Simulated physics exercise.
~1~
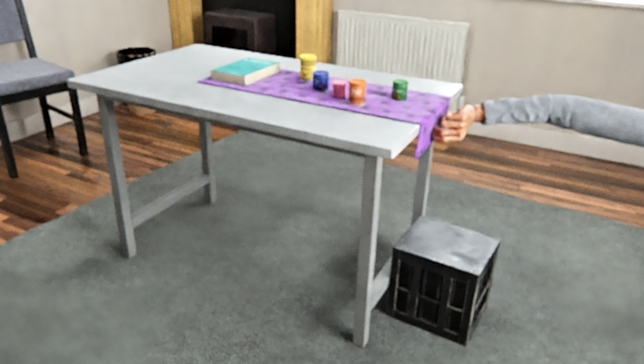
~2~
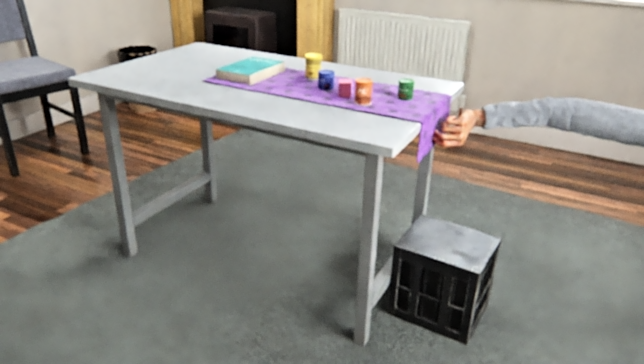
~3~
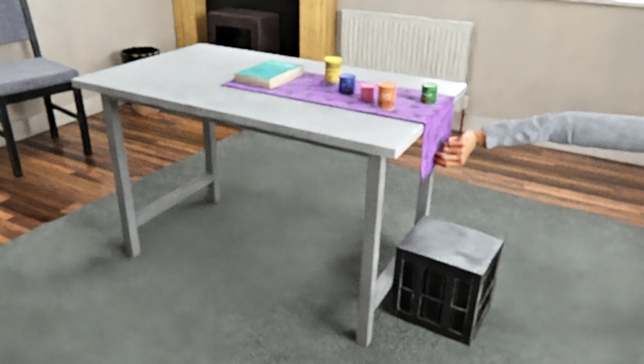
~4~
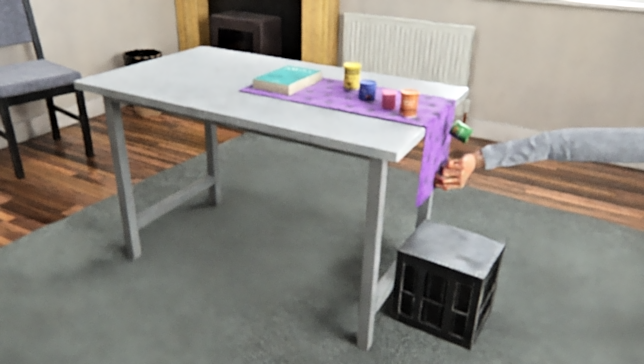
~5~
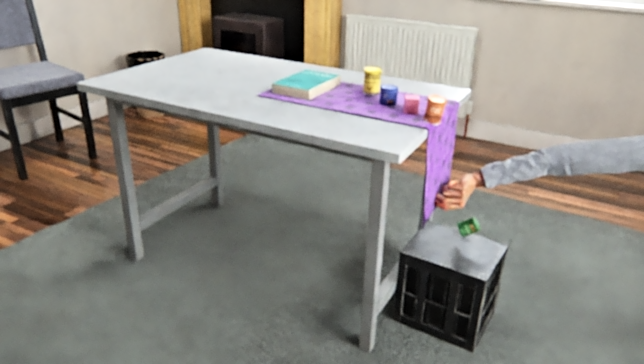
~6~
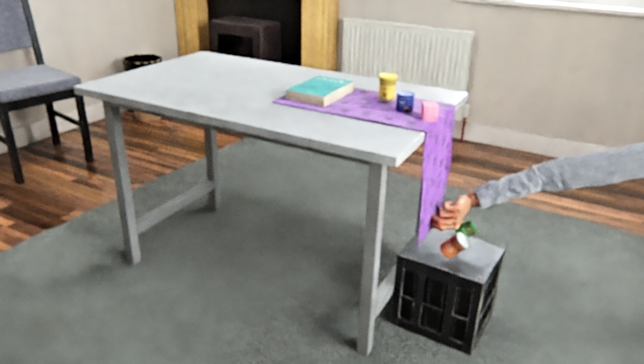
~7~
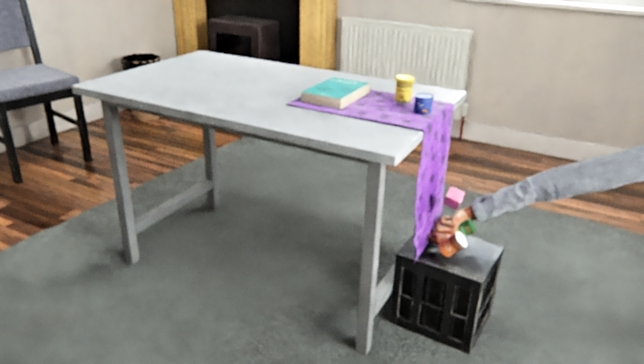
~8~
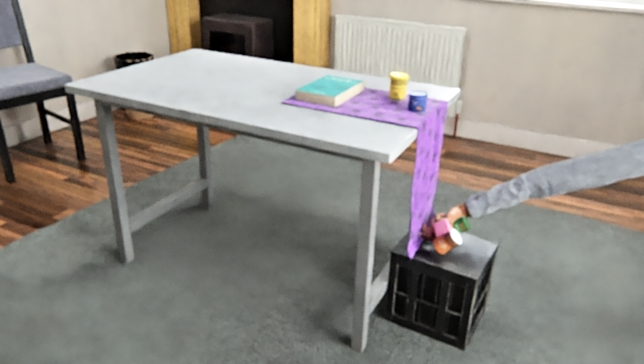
In a room with wooden flooring and a grey rug, a slightly swaying view looks down on a pale table with a black crate below its right end. A purple runner on the table holds a teal book and yellow, blue, pink, orange and green items. A grey-sleeved hand draws the runner rightward and down over the edge. The green pot drops first onto the crate, then the orange can tips and falls upside down, followed by the pink cube. The cloth reaches the crate and stops, leaving the book, yellow container and blue pot on the table.
